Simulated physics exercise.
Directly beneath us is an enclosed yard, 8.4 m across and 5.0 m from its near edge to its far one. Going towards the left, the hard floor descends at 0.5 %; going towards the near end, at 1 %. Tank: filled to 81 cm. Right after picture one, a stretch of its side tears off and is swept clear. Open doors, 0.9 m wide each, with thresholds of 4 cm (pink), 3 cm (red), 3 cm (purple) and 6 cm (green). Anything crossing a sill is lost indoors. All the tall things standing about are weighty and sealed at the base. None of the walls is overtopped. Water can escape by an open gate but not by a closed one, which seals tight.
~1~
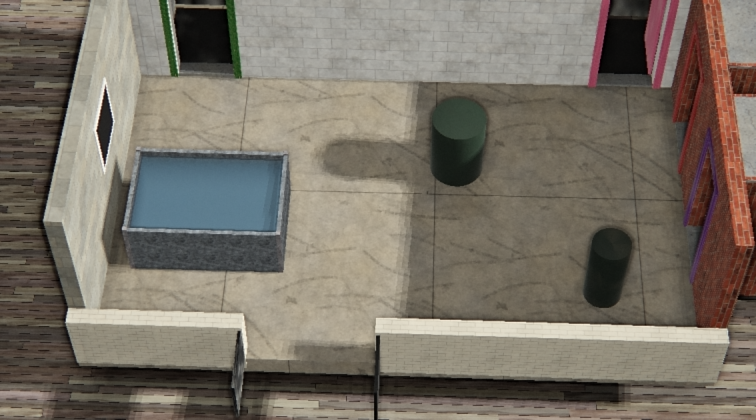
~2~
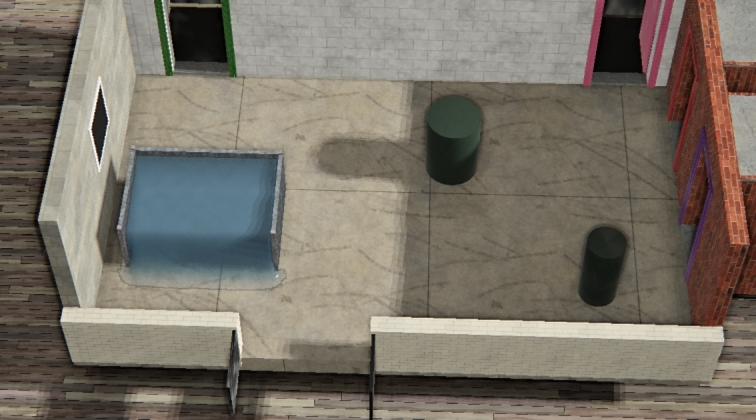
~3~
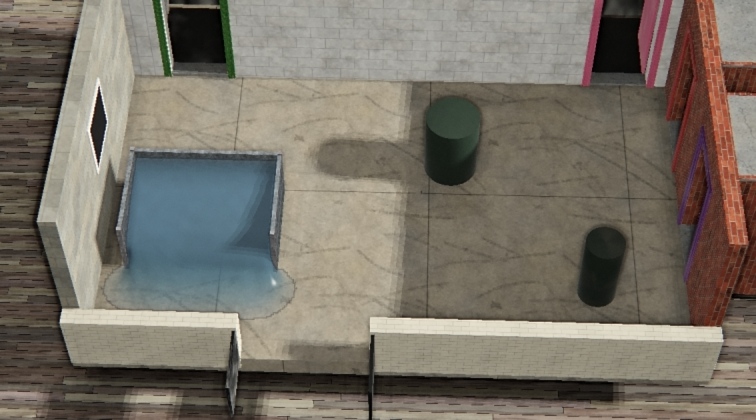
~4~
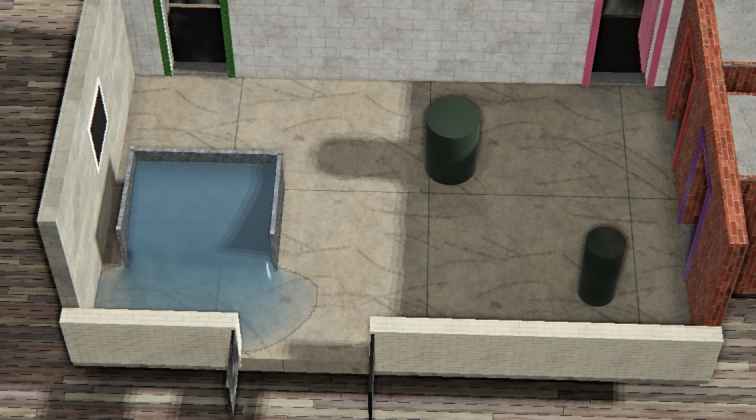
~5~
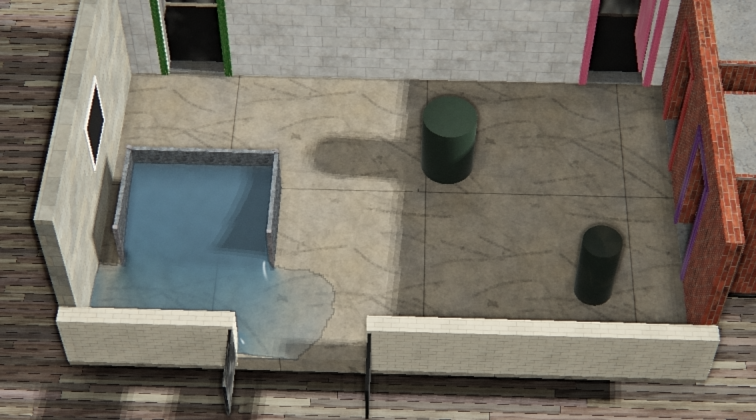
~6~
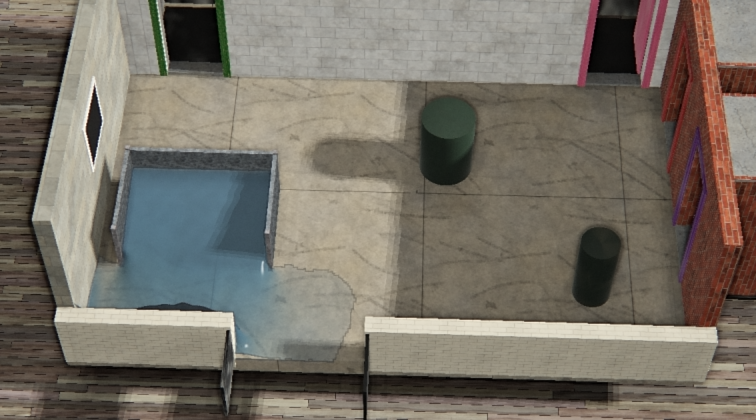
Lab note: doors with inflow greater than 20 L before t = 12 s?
Pink door not greater, red door not greater, purple door not greater, green door greater.
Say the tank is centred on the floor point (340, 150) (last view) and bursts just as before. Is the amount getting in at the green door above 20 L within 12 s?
In that case green comes out short of the limit.
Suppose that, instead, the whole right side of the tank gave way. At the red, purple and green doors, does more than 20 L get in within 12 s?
Compared with the limit, red is higher, purple is higher and green is lower.
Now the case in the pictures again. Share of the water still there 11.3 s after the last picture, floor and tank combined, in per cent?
Remaining: Roughly 56 %.
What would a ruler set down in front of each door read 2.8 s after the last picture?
Depths: Pink door 0 cm, red door 0 cm, purple door 0 cm, green door 13 cm.
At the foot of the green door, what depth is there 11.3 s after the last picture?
Reading: Close to 1.5 cm.
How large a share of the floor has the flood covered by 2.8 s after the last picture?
Wet share: Near 45 percent.
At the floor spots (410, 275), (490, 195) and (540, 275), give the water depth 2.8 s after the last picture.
Spot by spot: Some 3, 0, then 3 cm.
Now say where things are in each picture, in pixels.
In the first frame, the tank at (207, 194) is whole and still, 81 cm deep.
In the second frame, water pours out at (201, 255) and has run 1.1 m, to (281, 273); typically 10 cm deep outside, 80 cm at the tank's back.
In the third frame, the front is at (111, 294), 1.4 m from the gap at (200, 257); 1.8 m2 of floor is under water; 72 cm left at the back of the tank.
In the fourth frame, the front is at (302, 316), 1.7 m from the gap at (200, 258); 3.5 m2 of floor is under water; 68 cm left at the back of the tank.
In the fifth frame, the front is at a hidden place, 2.1 m from the gap at (197, 257); 4.2 m2 of floor is under water; 64 cm left at the back of the tank.
In the sixth frame, water pours out at (195, 258) and has run 2.5 m, to a hidden place; typically 17 cm deep outside, 56 cm at the tank's back.
Then, 0.7 s after the last picture water covers 15 % of the floor and is deepest (63 cm) near (98, 339); pink door not reached, red door not reached, purple door not reached, green door not reached.
Then, 1.5 s after the last picture water covers 20 % of the floor and is deepest (37 cm) near (85, 338); pink door not reached, red door not reached, purple door not reached, green door not reached.
Then, 2.8 s after the last picture water covers 45 % of the floor and is deepest (22 cm) near (131, 79); pink door not reached, red door not reached, purple door not reached, green door 13 cm at the sill, 35 L in.
Then, 6.3 s after the last picture water covers 70 % of the floor and is deepest (14 cm) near (85, 338); pink door not reached, red door 3 cm at the sill, 0 L in, purple door 3 cm at the sill, 3 L in, green door 3 cm at the sill, 60 L in.
Then, 11.3 s after the last picture water covers 95 % of the floor and is deepest (9 cm) near (110, 339); pink door 3 cm at the sill, 0 L in, red door 3 cm at the sill, 0 L in, purple door 2 cm at the sill, 3 L in, green door 2 cm at the sill, 60 L in.
